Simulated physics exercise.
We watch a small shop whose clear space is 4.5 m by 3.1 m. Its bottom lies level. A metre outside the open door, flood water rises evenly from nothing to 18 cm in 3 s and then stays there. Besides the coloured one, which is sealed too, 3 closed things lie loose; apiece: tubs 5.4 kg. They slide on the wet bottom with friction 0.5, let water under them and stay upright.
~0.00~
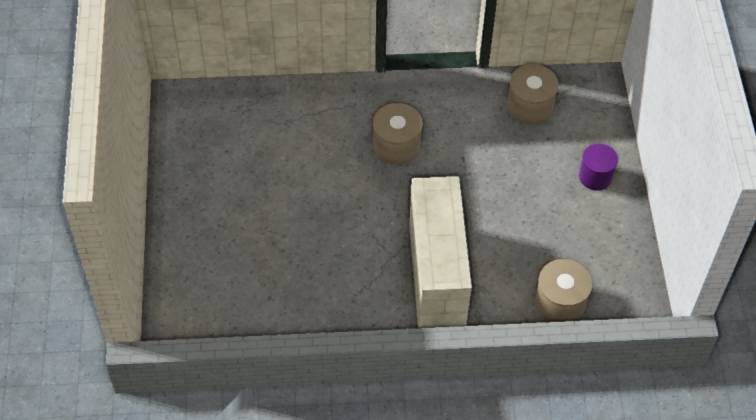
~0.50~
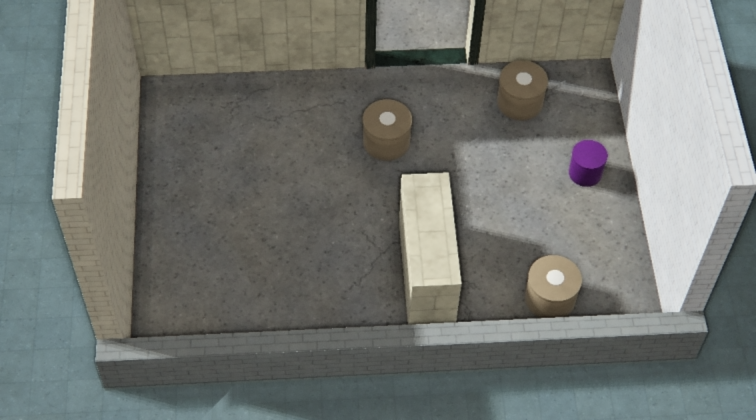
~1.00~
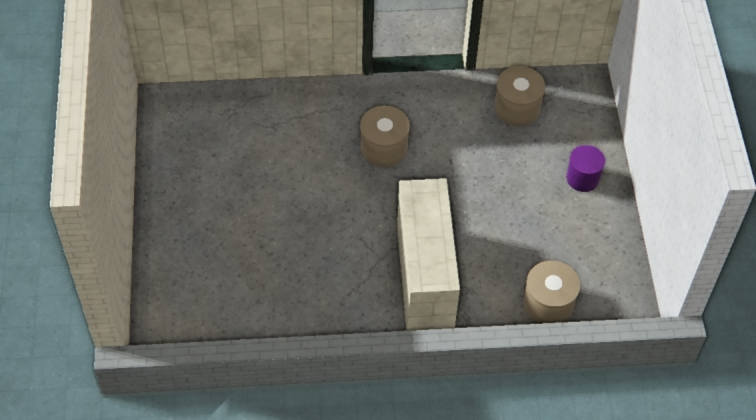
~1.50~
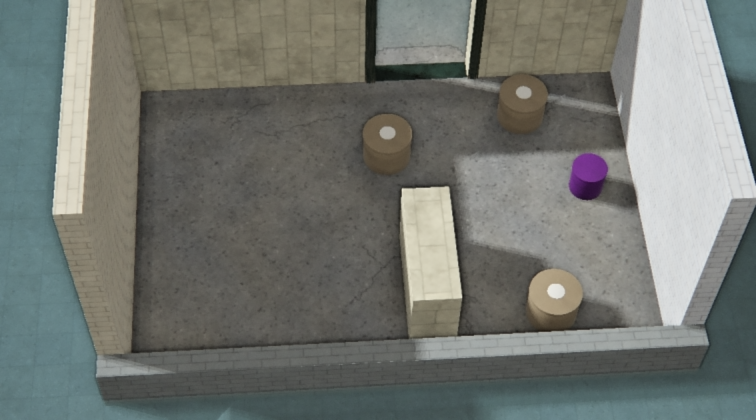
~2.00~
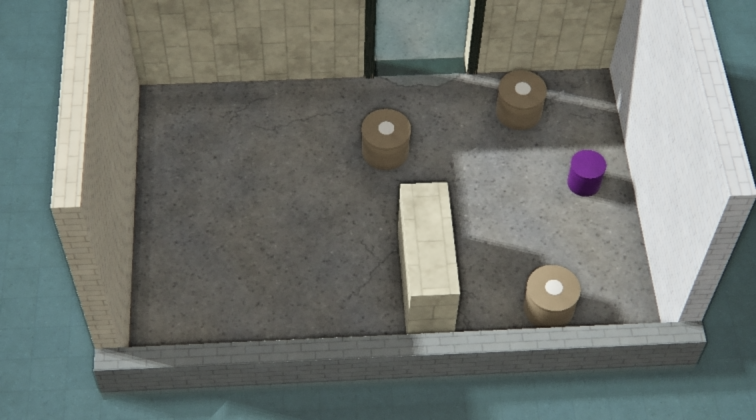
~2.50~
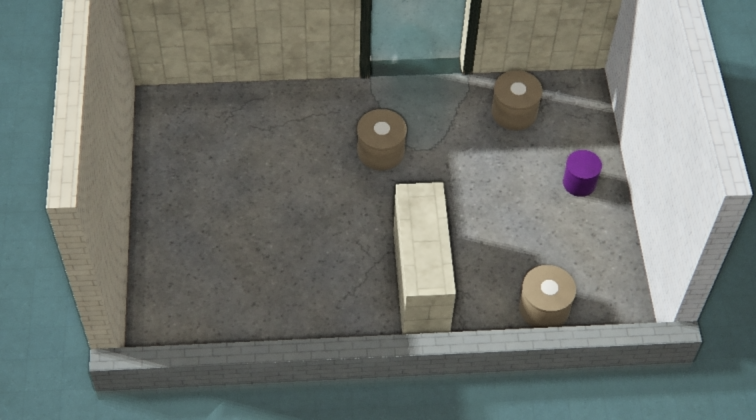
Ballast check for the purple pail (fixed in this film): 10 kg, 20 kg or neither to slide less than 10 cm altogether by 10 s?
I expect that the lower weight is enough.
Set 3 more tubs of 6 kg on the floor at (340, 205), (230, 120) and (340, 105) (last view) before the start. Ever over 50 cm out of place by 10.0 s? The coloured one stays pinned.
In turn: More, less, under.
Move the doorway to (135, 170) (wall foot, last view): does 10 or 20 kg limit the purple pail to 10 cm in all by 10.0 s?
In that case the smaller load will do.
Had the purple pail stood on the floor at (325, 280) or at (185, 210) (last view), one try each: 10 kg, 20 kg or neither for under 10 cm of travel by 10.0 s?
In turn: The smaller is enough; either load holds.
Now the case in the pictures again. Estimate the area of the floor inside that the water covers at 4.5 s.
About 7.5 m2.
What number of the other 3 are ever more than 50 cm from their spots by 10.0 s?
2 of them.
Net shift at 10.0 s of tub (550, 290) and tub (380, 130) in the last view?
In that order: 100 cm, 250 cm.
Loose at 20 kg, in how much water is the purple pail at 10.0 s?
About 6 cm.
After 3.5 s the purple pail would be 0 cm from its start with 10 kg and 0 cm from its start with 20 kg; 0 cm of water round it then.
After 4.5 s the purple pail would be 0 cm from its start with 10 kg and 0 cm from its start with 20 kg; 1 cm of water round it then.
After 7.0 s the purple pail would be 0 cm from its start with 10 kg and 0 cm from its start with 20 kg; 3 cm of water round it then.
After 10.0 s the purple pail would be 2 cm from its start with 10 kg and 0 cm from its start with 20 kg; 6 cm of water round it then.
